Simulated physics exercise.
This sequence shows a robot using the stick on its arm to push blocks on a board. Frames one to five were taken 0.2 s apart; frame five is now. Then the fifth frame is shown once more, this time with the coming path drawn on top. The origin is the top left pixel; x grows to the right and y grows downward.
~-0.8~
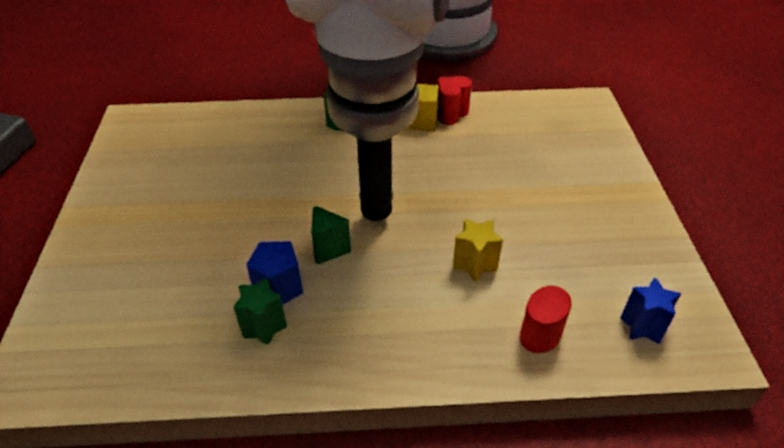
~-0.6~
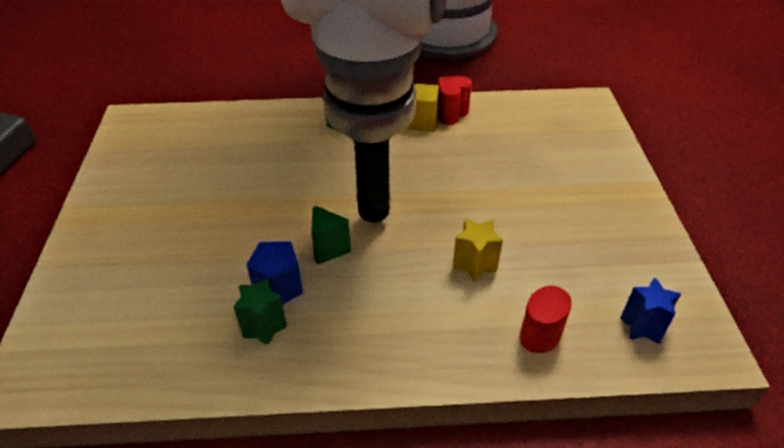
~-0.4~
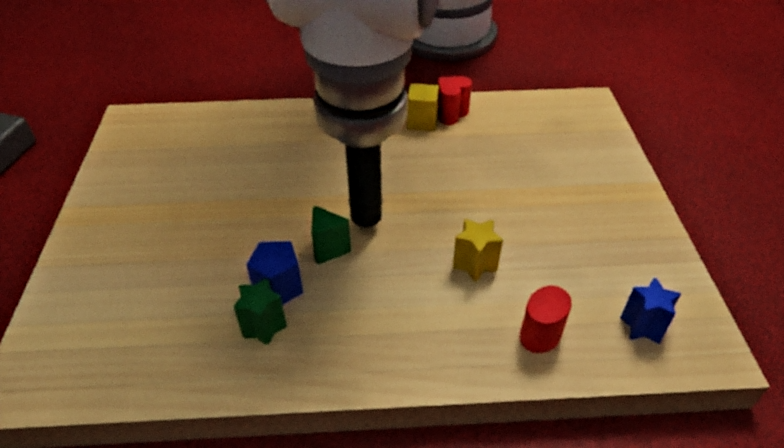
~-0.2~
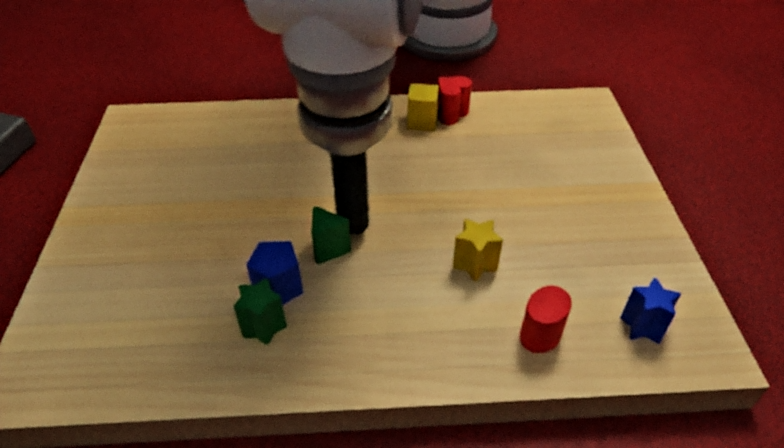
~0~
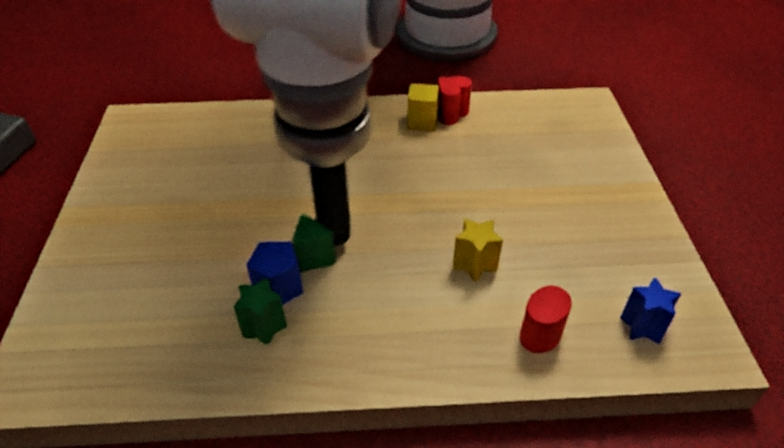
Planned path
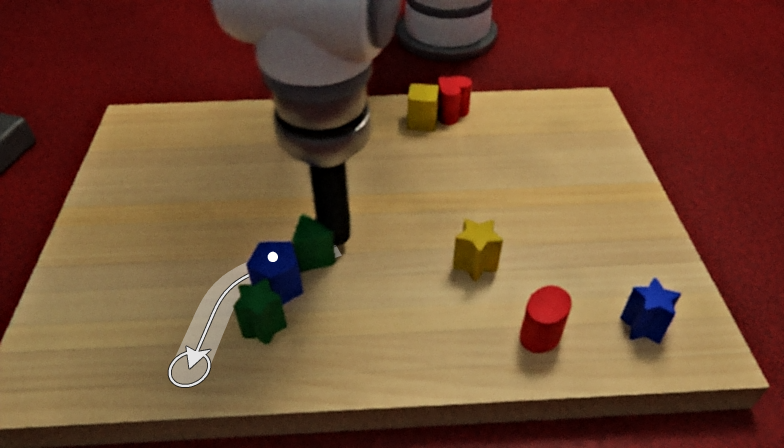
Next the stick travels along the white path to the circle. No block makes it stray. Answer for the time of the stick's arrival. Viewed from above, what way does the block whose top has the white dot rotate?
Looking down, my answer is that the block whose top has the white dot rotates anticlockwise.
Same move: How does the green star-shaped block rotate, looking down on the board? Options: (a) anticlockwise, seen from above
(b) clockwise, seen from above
My pick is a.
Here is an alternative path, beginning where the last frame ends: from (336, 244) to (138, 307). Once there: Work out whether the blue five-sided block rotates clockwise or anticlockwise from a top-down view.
My answer: Anticlockwise.
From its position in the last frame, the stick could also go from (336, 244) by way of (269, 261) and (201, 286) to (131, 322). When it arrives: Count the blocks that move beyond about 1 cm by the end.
Most likely two.
The drawn path runs from (336, 244) by way of (272, 266) and (217, 305) to (190, 369); the dot is on the blue five-sided block.
On the path given first. One third of the way, stick at (269, 258); green star-shaped block at (255, 301), turned 15° anticlockwise; blue five-sided block at (240, 270), turned 75° anticlockwise; green triangular block at (231, 243), turned 10° clockwise.
Two thirds of the way, stick at (214, 298); green star-shaped block at (259, 317), turned 65° anticlockwise; blue five-sided block at (217, 309), turned 115° anticlockwise; green triangular block at (186, 257), turned 75° clockwise.
At the end, stick at (186, 360); green star-shaped block at (264, 321), turned 85° anticlockwise; blue five-sided block at (219, 347), turned 145° anticlockwise; green triangular block at (186, 257), turned 75° clockwise.
